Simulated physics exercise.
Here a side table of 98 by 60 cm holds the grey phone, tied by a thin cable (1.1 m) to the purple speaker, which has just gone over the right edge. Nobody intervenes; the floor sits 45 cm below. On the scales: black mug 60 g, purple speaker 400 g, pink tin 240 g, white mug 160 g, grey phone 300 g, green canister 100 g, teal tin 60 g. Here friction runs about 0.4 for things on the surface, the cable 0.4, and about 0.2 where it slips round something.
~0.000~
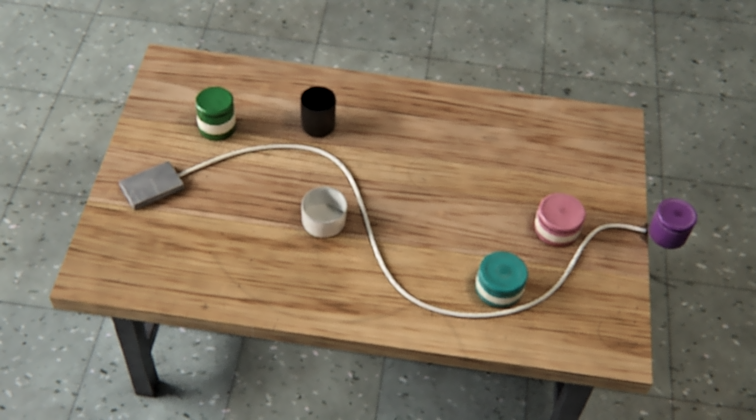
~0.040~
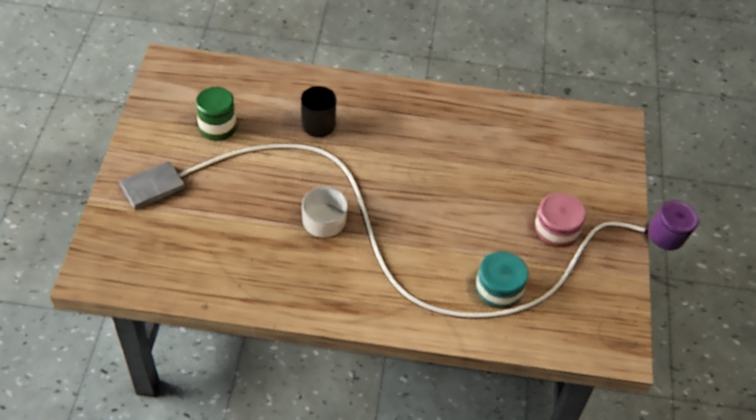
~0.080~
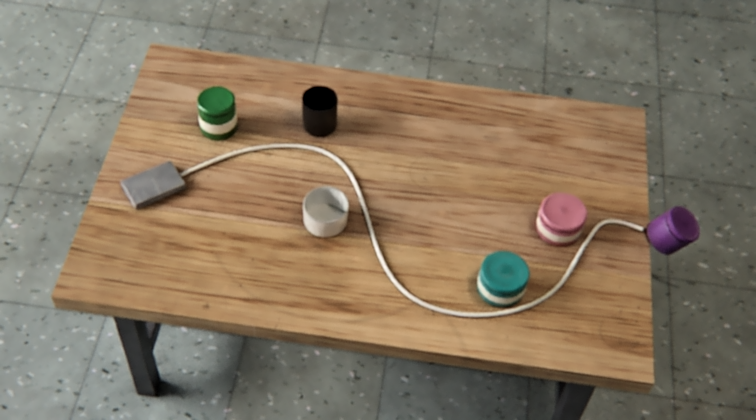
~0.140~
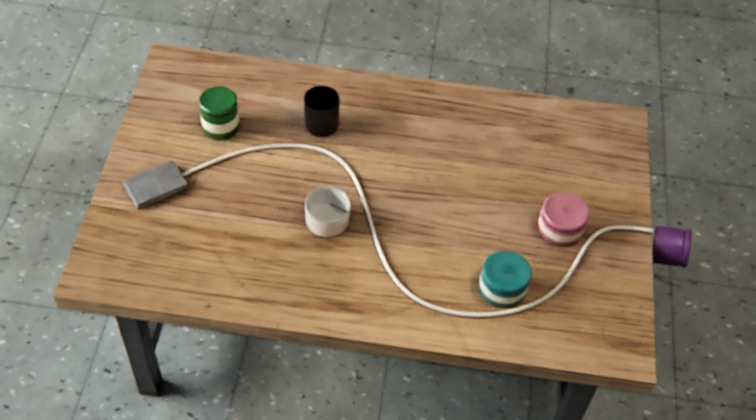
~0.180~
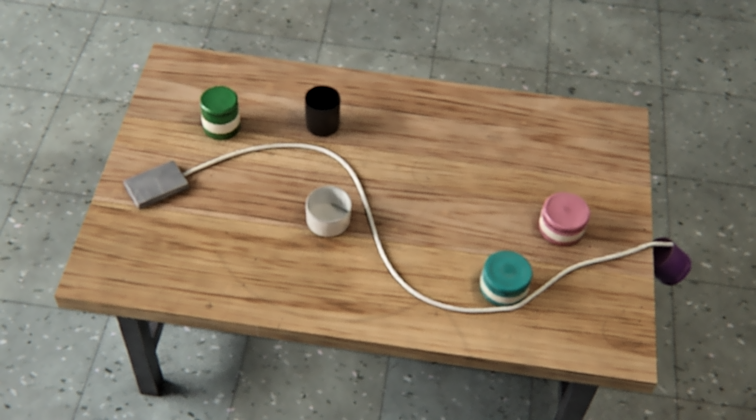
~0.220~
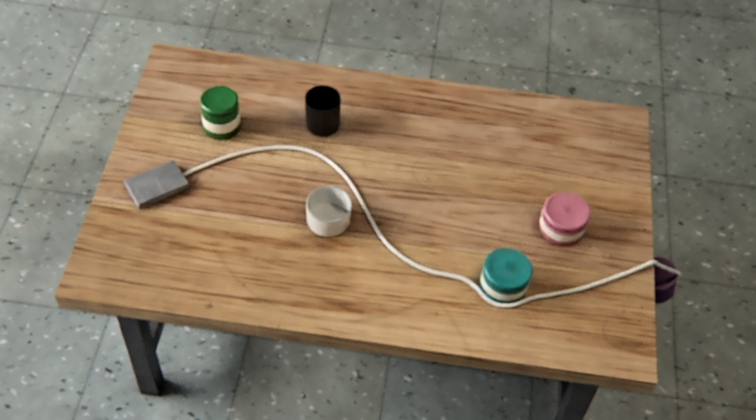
A wooden table held a grey phone, tins and mugs as a purple speaker tipped over the right edge and dropped lower, pulling the thin cable straighter until it bent around the teal tin.
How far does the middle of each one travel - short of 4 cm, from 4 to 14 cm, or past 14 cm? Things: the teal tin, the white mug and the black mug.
Answer - teal tin: Past 14 cm, white mug: Short of 4 cm, black mug: Short of 4 cm.
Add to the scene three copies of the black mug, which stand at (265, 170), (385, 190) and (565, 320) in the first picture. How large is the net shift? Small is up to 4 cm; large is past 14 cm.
Shift 1: Major. Shift 2: Minor. Shift 3: Minor.
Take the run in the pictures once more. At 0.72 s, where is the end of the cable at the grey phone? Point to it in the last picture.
Roughly at pixel (247, 216).
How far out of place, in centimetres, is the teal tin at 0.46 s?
At that moment the teal tin has gone 20 cm from the start.
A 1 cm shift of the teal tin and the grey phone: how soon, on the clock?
Times: Teal tin = 0.24 s, grey phone = 0.36 s.
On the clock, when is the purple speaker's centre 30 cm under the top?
Around 0.32 seconds on the clock.
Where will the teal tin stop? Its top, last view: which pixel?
It comes to rest close to (494, 123).
At 0.5 s, the cable's tail end at (228, 208); teal tin 22 cm off its start, white mug 1 cm off its start, grey phone 9 cm off its start.
At 0.7 s, the cable's tail end at (247, 216); teal tin 32 cm off its start, white mug 1 cm off its start, grey phone 13 cm off its start.
At 1.0 s, the cable's tail end at (247, 216); teal tin 32 cm off its start at (494, 123), white mug 1 cm off its start at (327, 210), grey phone 13 cm off its start at (225, 196).
At 1.2 s, the cable's tail end at (247, 216); teal tin 32 cm off its start, white mug 2 cm off its start, grey phone 13 cm off its start.
At 2.4 s, the cable's tail end at (247, 216); teal tin 32 cm off its start at (494, 123), white mug 2 cm off its start at (327, 210), black mug 0 cm off its start at (323, 98), grey phone 13 cm off its start at (225, 196).
